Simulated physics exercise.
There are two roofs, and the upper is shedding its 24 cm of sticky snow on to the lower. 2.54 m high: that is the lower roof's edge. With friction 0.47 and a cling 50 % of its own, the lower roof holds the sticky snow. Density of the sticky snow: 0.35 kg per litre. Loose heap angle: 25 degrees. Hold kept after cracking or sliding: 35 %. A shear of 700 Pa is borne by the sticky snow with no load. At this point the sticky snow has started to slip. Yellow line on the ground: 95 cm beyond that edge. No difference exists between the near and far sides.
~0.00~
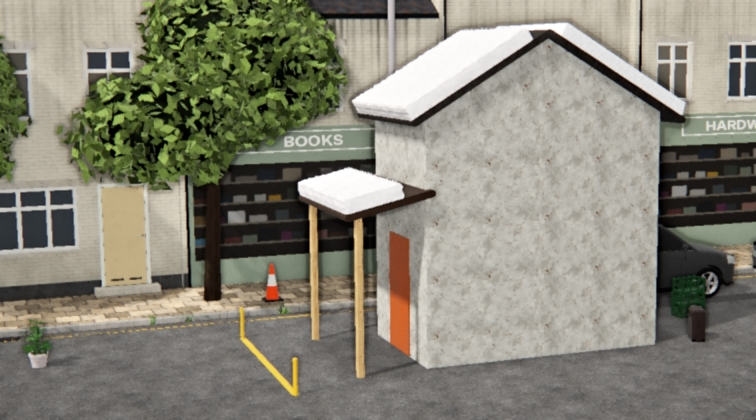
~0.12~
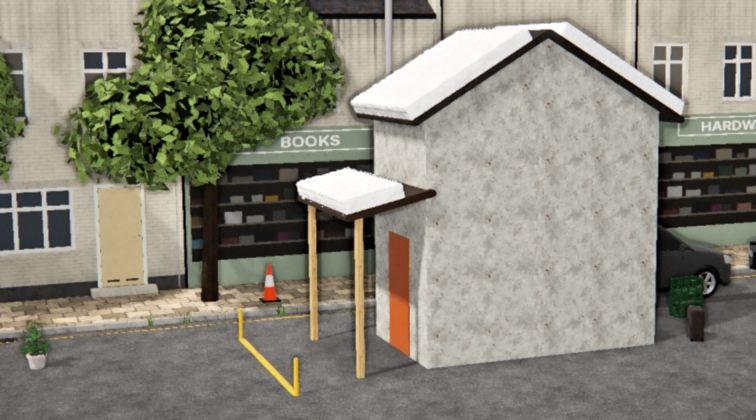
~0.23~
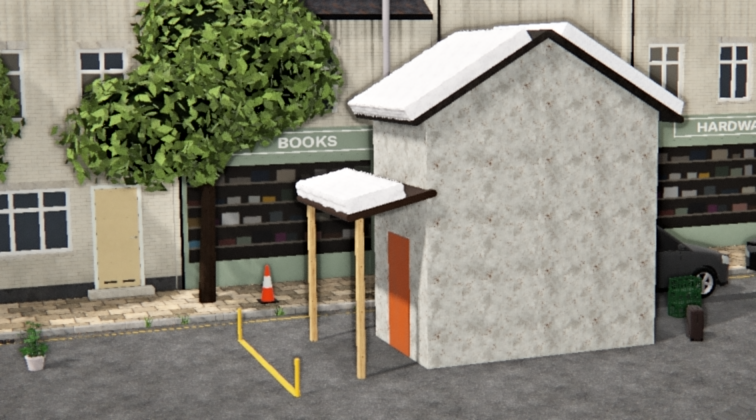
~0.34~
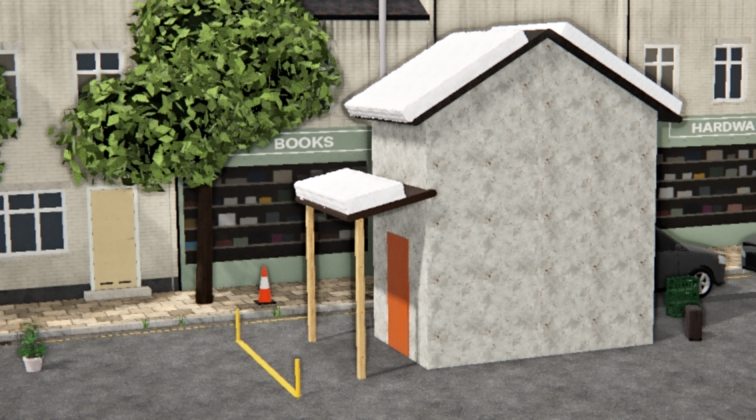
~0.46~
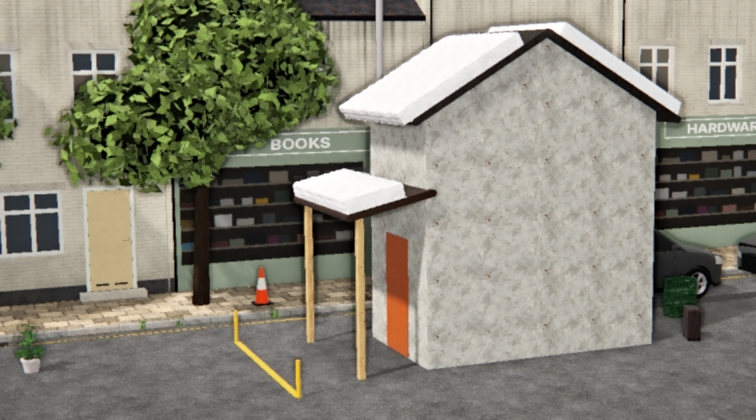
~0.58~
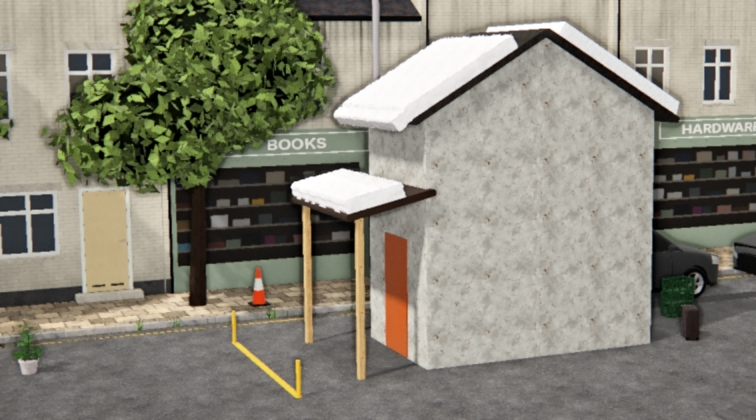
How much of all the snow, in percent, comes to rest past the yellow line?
Close to 55 percent.
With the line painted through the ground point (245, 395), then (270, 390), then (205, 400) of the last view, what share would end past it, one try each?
In turn about 35 %, 45 %, 22 %.
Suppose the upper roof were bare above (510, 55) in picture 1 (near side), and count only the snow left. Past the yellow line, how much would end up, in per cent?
In that case some 50 per cent.
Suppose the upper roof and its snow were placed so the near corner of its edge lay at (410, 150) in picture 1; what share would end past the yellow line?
Share past the line: About 30 %.
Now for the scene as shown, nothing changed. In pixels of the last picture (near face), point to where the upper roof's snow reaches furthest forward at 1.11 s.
Close to pixel (361, 191).
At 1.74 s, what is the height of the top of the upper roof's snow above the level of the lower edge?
It sits some 1.1 m above the lower edge at that time.
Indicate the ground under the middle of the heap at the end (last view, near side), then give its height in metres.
(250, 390), 0.3 m.
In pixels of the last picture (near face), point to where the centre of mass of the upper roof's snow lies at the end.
You'll find it around (244, 366).
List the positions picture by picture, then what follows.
In the first frame, front end of the sticky snow at (410, 106).
In the second frame, front end of the sticky snow at (410, 105), its middle shifted 10 mm.
In the third frame, front end of the sticky snow at (409, 106), its middle shifted 3.9 cm, 1 % of it past the upper edge, in one piece.
In the fourth frame, front end of the sticky snow at (406, 108), its middle shifted 9.1 cm, 4 % of it past the upper edge, in one piece.
In the fifth frame, front end of the sticky snow at (402, 114), its middle shifted 17 cm, 7 % of it past the upper edge, in one piece.
In the sixth frame, front end of the sticky snow at (397, 119), its middle shifted 27 cm, 11 % of it past the upper edge, cracking.
By 1.11 s, none is below the lower edge and 0 % is past the line.
By 1.74 s, 6 % is below the lower edge and 0 % is past the line.
By 2.37 s, 71 % is below the lower edge and 51 % is past the line.
By 3.00 s, 71 % is below the lower edge and 55 % is past the line.
By 3.20 s, at the end, 71 % is below the lower edge and 55 % is past the line.
